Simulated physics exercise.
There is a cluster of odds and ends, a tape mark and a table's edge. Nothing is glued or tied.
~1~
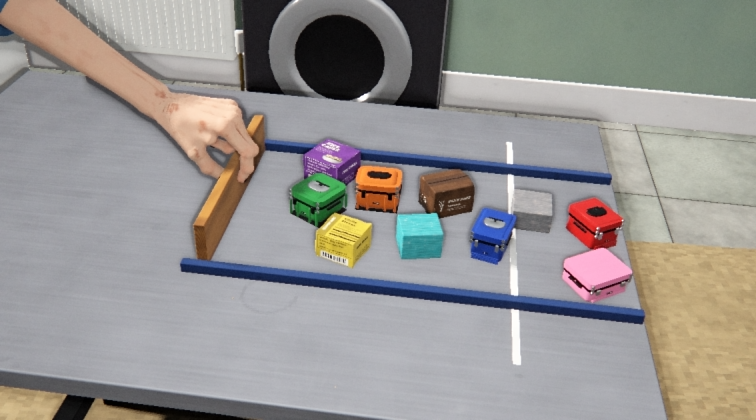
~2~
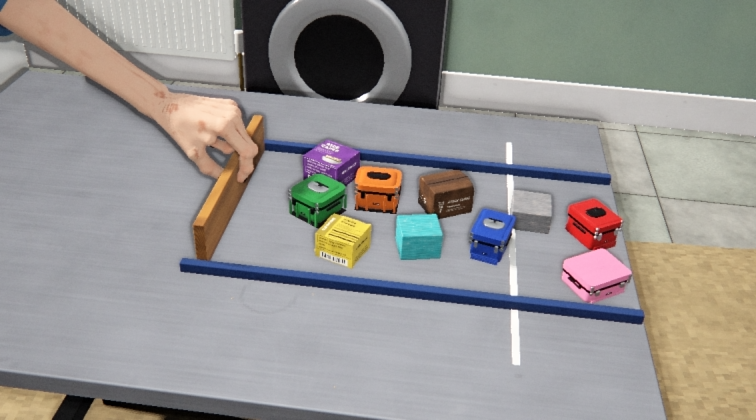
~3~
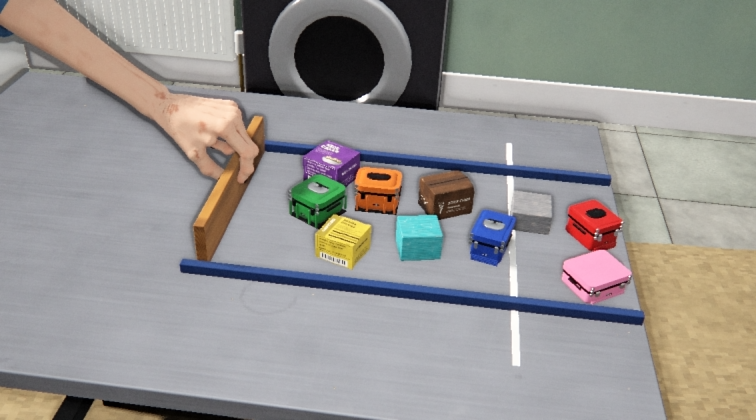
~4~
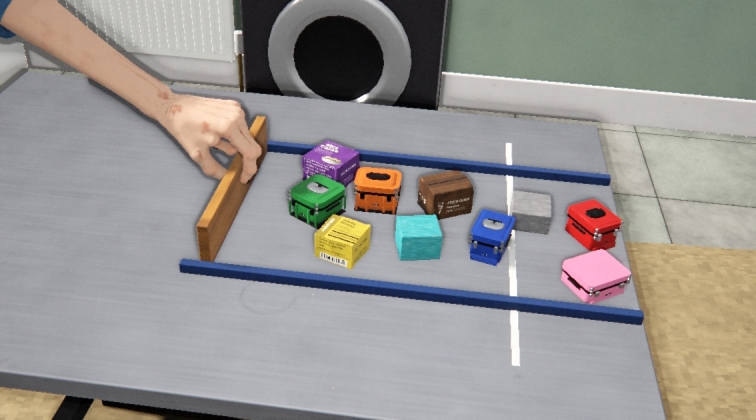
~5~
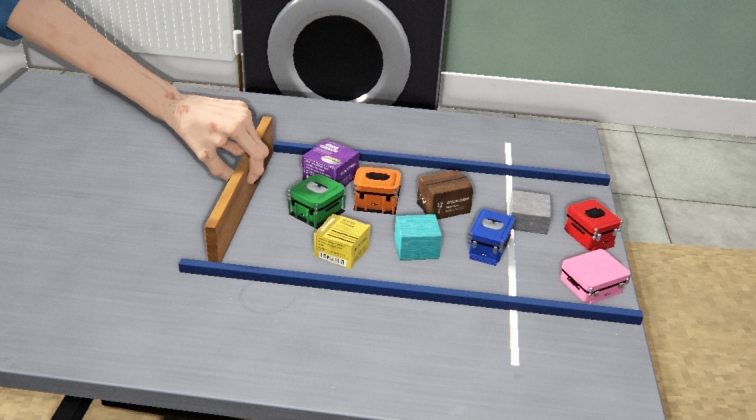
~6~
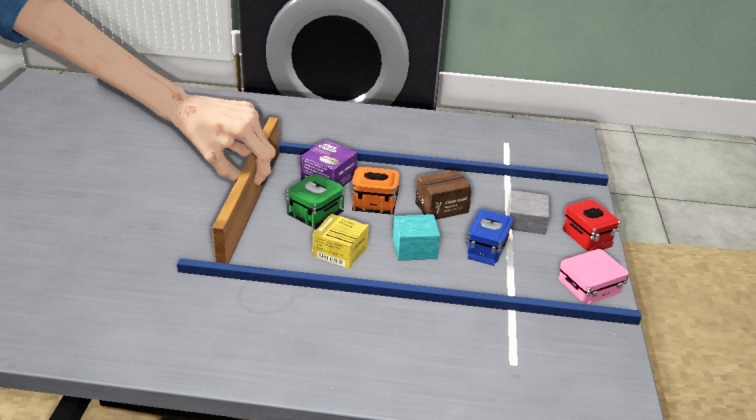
A hand sliding a wooden board slightly right between blue rails towards colourful boxes and cases, which stay still around a white tape mark.
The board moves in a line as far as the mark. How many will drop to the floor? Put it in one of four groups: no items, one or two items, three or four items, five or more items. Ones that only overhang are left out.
Group: One or two items.
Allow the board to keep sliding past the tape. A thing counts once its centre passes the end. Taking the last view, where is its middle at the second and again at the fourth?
I'd say close to (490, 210), then close to (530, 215).
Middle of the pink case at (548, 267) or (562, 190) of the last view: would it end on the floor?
The pink case does not fall; remains up.
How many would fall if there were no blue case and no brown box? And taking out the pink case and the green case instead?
Count of fallen: 0 / 1.
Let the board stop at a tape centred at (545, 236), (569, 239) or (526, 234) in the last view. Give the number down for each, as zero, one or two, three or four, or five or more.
First three to four, then at least five, and lastly three or four.
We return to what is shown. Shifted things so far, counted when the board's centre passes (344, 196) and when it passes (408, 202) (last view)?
Note: First position 5; second position 9.
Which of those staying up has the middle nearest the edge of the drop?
That'd be the brown box, foremost of the lot.
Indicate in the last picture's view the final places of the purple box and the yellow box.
Near (530, 177) and (533, 258).
Early on, none off yet; red case at rest near (590, 226); pink case at rest near (592, 278); grey block at rest near (528, 212).
A while later, none off yet; red case moving near (598, 228); pink case at rest near (592, 278); grey block travelled a little near (551, 215).
Further along, none off yet; red case leaning well over near (646, 254); pink case at rest near (593, 278); grey block travelled well along near (603, 229).
Finally, the number that fall off is one or two; lost, grey block and red case.
